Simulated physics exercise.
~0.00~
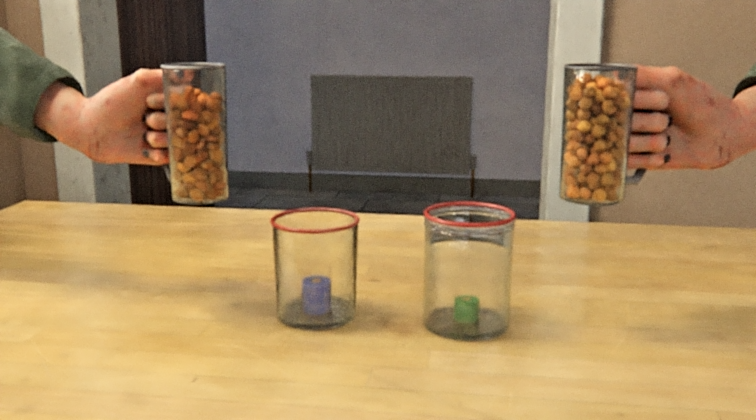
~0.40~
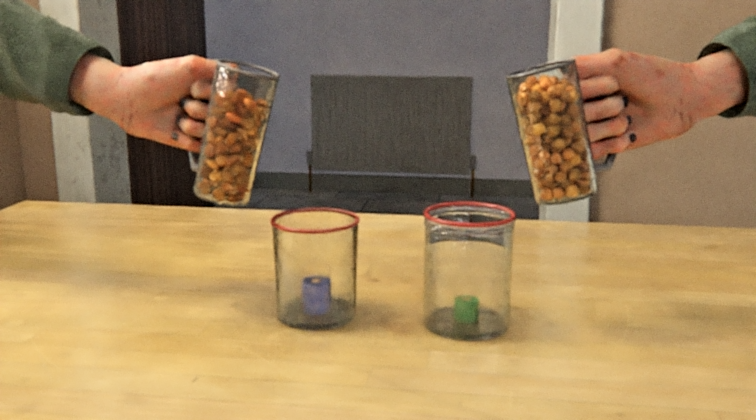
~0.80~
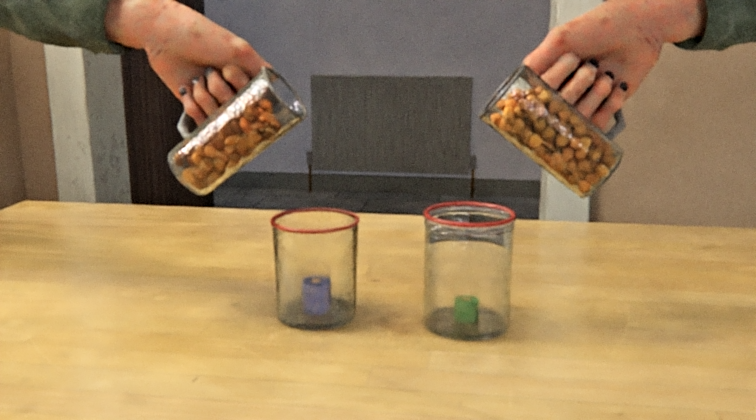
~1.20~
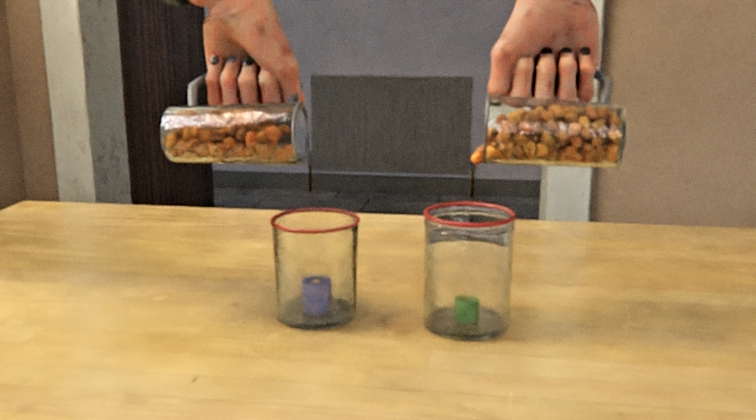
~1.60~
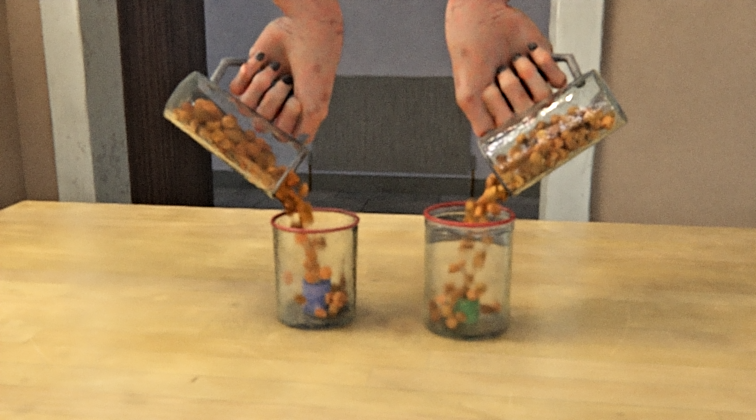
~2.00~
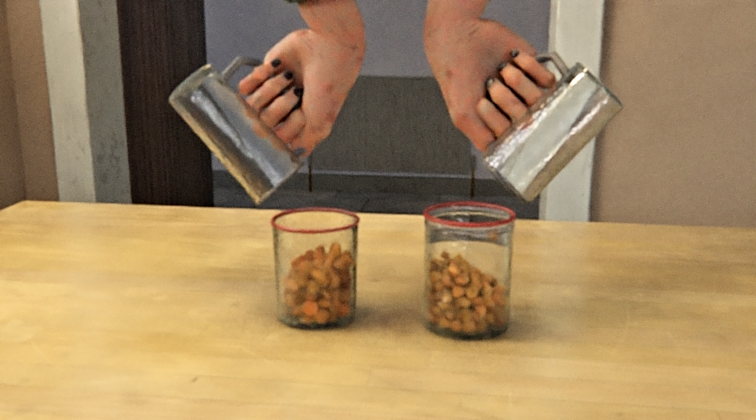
The video shows two hands tilting clear mugs of small orange-brown pieces over two red-rimmed glass containers, one holding a blue object and the other a green one. The pieces pour in until both mugs are empty, leaving the containers about half full and the objects covered.
